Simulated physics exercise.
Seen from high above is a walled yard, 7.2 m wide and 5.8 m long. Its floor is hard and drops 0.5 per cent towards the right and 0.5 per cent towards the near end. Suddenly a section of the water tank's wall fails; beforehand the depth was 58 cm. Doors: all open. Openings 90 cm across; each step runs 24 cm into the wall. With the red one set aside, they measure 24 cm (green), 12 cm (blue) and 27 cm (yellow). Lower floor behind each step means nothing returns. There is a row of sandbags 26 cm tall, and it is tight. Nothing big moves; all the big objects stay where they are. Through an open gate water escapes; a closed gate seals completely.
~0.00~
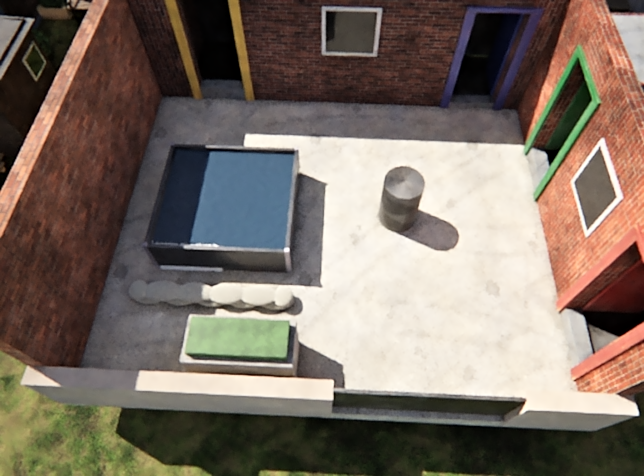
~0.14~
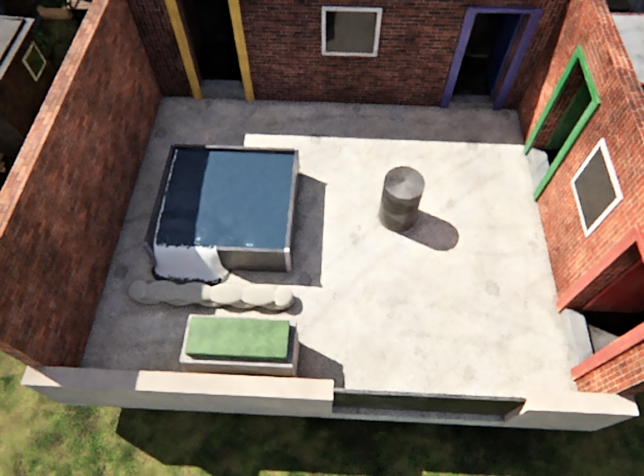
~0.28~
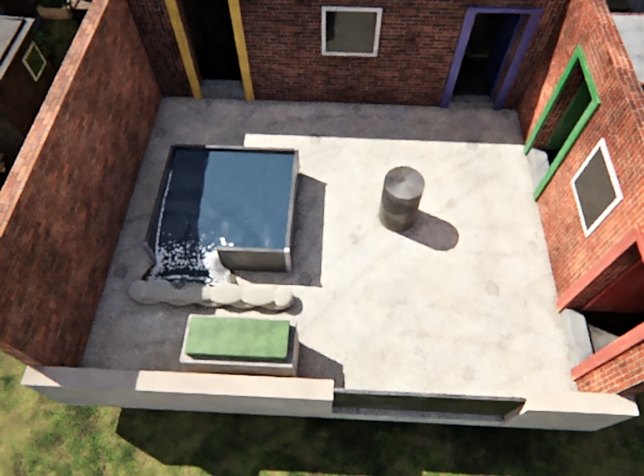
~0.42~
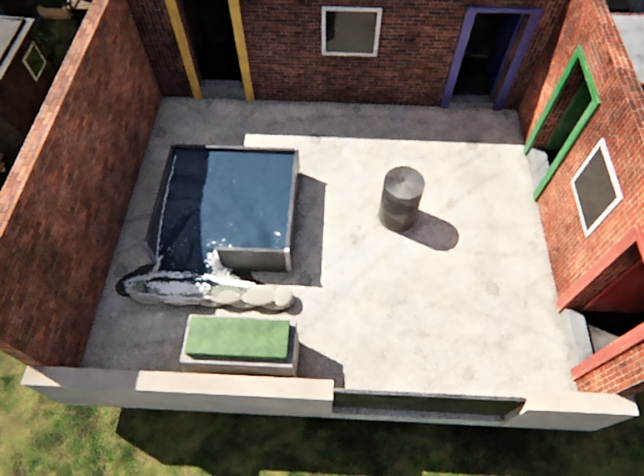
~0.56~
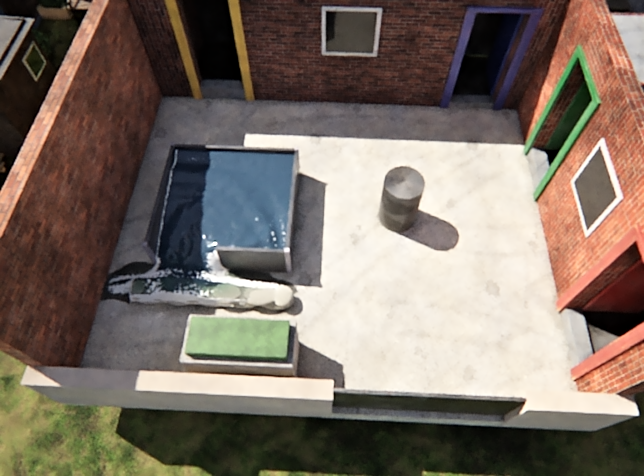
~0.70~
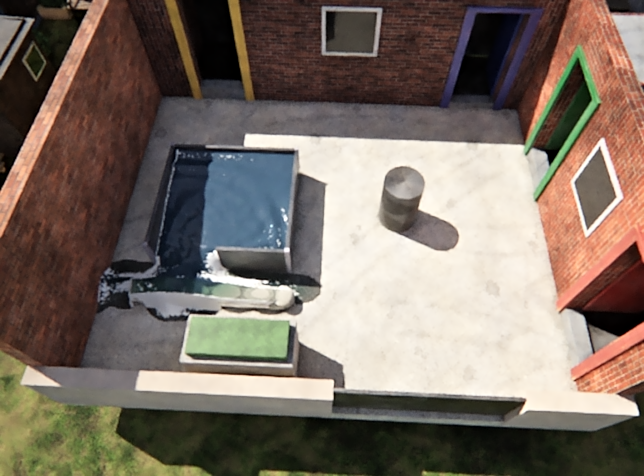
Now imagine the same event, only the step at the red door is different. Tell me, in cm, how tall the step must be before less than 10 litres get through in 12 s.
It would have to be roughly 10 cm high.
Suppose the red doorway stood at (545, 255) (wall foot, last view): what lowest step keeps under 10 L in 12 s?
You'd want it roughly 7.5 cm high.
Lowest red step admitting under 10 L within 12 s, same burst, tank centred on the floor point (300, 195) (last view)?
About 10.5 centimetres.
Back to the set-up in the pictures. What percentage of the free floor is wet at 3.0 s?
Approximately 50 % of it.
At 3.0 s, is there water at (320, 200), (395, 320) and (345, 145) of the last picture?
Status: Clear / submerged / clear.
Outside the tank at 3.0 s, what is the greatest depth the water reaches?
About 32 cm.
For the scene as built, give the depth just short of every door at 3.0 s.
Centimetres: Yellow = 4, blue = 0, red = 0, green = 0.
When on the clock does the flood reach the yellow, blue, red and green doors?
Yellow = 3.0 s, blue = 7.5 s, red = 3.2 s, green = 4.5 s.
After 1.4 s water covers 20 % of the floor, deepest (48 cm) near (185, 284); it has not reached the red door.
After 3.0 s water covers 50 % of the floor, deepest (32 cm) near (196, 284); it has not reached the red door.
After 12.0 s water covers 95 % of the floor, deepest (14 cm) near (185, 284); 7 cm at the red door, 0 litres in over its 20 cm step.
At the red door as built, the water arrived by 3.3 s and peaked near 13 cm at 3.8 s.
With a step of 9 cm, 20 litres would have come in within the 12 s; with 12.5 cm, 1 litre. So under 10 litres takes about 10 cm.
